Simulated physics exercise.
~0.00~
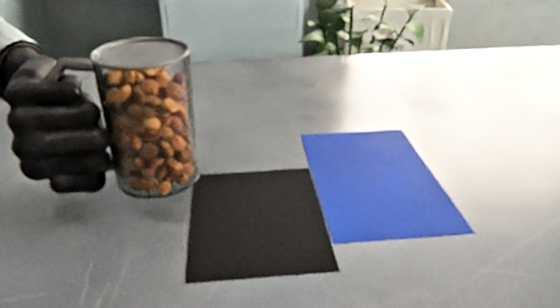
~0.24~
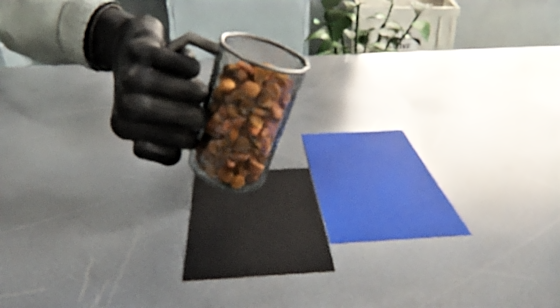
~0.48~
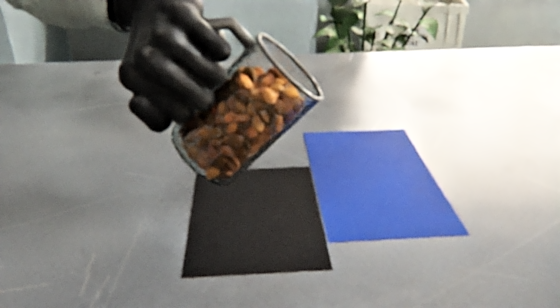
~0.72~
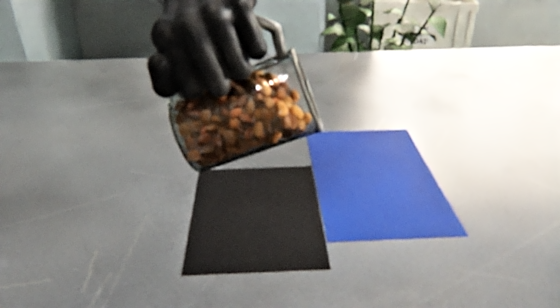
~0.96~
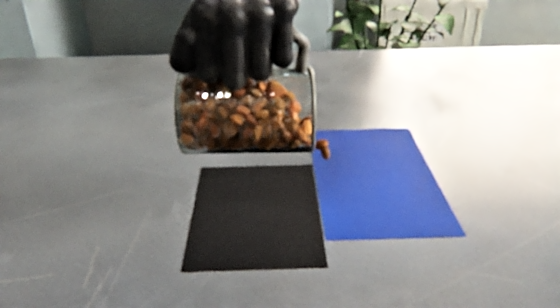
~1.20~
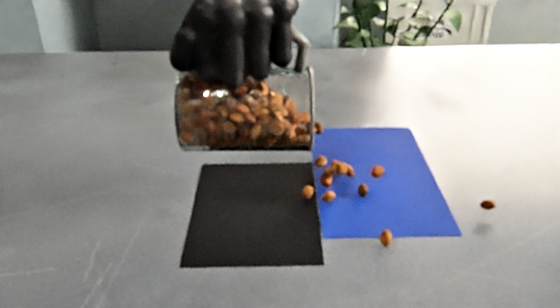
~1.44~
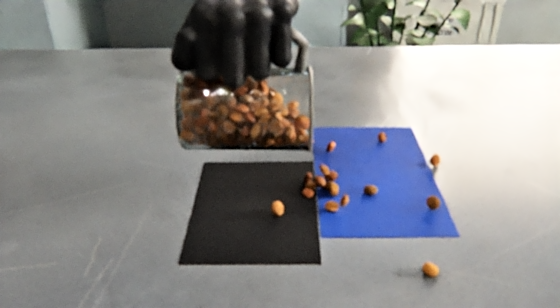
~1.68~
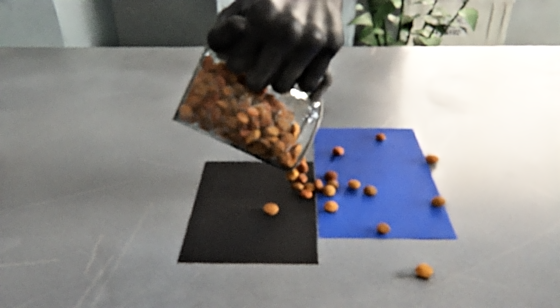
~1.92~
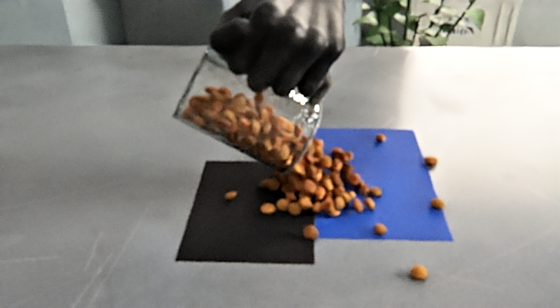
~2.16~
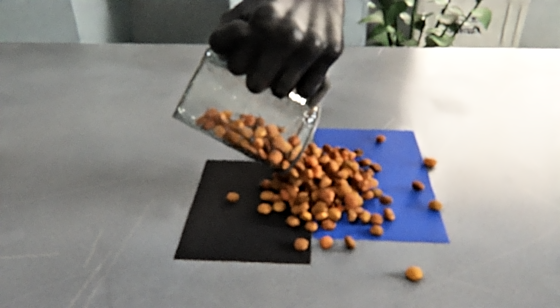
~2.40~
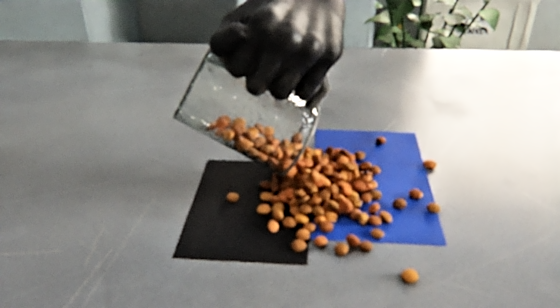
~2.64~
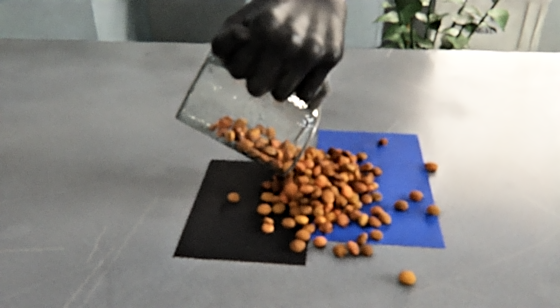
A clear cup full of brown kibble, gripped by a black-gloved hand, moves right over a gray table toward a black mat and a blue mat lying side by side. The hand tips the cup onto its side, and a few pieces drop out, scattering over the blue mat, with one on the black mat and one on the bare table. After a pause, it tilts the cup further, mouth downward, and the kibble pours into a heap. The heap ends up spread across both mats, with some kibble still in the tilted cup.
